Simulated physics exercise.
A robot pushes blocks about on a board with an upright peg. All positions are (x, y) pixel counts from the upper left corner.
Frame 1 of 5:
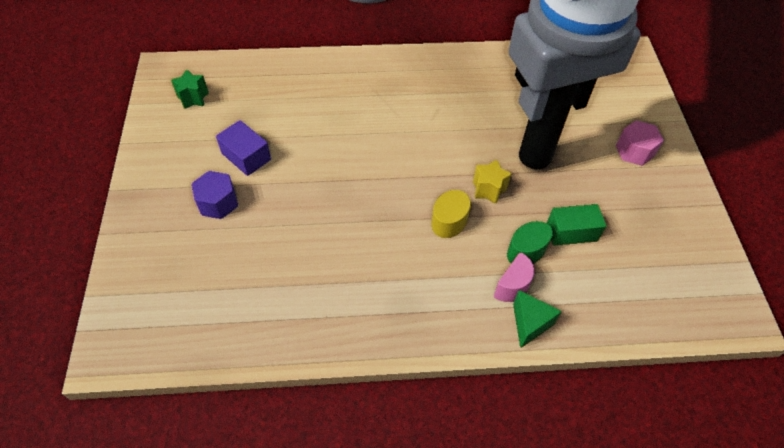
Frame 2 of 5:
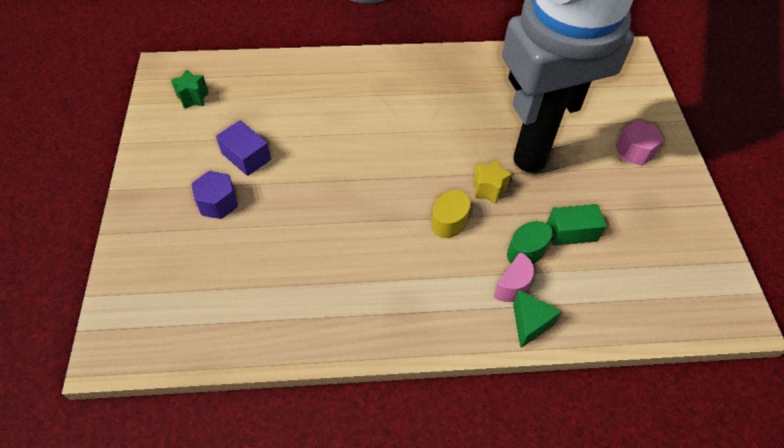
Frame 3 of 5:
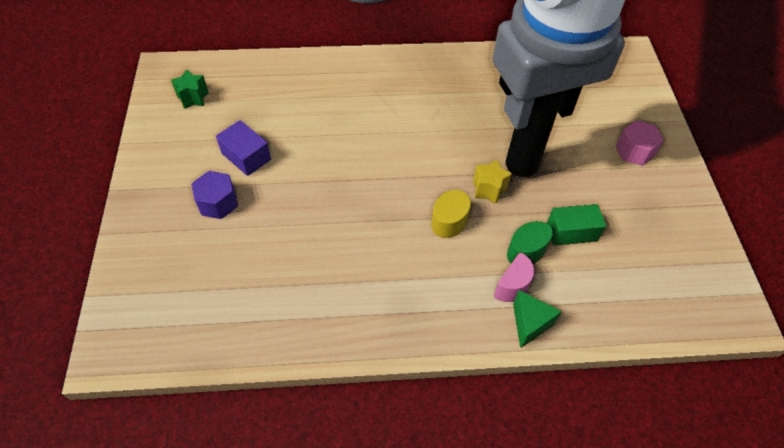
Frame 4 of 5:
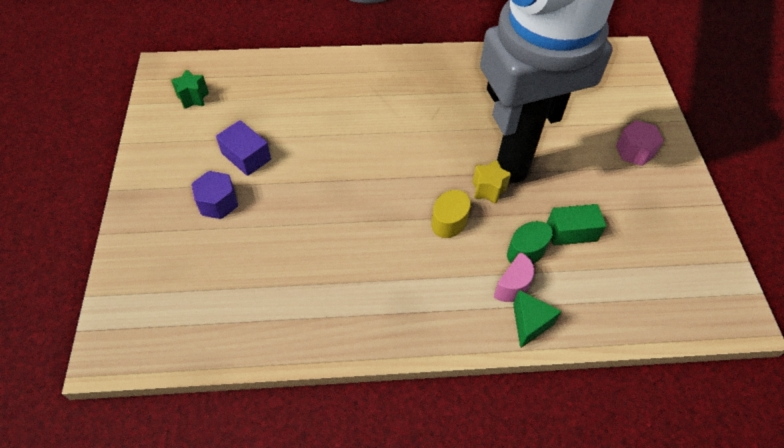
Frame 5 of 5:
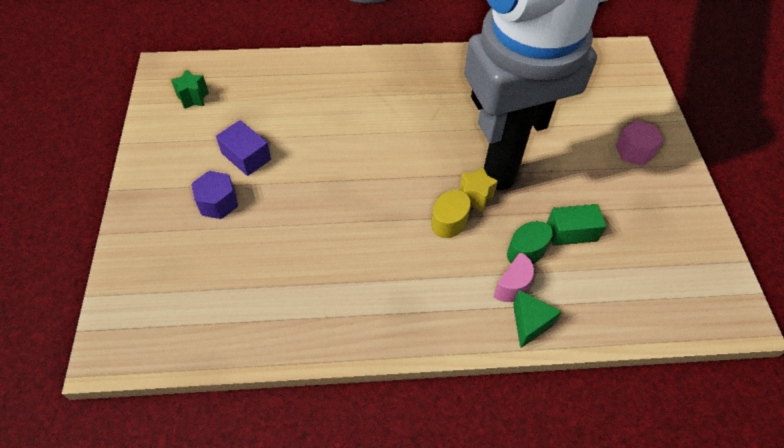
At first, a robot arm holds its dark peg upright over a wooden board of scattered coloured blocks, just up and right of a yellow star. The peg slides gradually down and left until it meets the star, then nudges it slightly left, close against the still yellow elliptical block.
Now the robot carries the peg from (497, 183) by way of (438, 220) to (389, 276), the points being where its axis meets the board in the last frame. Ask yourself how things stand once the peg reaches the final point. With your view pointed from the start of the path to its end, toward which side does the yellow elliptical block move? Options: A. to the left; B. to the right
A - to the left.
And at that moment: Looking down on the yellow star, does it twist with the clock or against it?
It turns round clockwise.
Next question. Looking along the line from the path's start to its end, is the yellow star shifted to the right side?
Short answer: Yes.
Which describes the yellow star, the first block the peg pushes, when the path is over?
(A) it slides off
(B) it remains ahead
Correct choice: A.
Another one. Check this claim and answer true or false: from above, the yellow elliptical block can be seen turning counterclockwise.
This is true.
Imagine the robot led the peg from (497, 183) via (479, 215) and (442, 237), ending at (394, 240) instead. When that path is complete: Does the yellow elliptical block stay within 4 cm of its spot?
Short answer: No.
On the path given first. One third of the way, peg at (457, 200); yellow elliptical block at (426, 231), turned 65° anticlockwise; yellow star at (431, 201).
Two thirds of the way, peg at (422, 233); yellow elliptical block at (410, 252), turned 120° anticlockwise; yellow star at (390, 222), turned 40° clockwise.
At the end, peg at (389, 271); yellow elliptical block at (388, 297), turned 150° anticlockwise; yellow star at (378, 226), turned 80° clockwise; green elliptical block still.
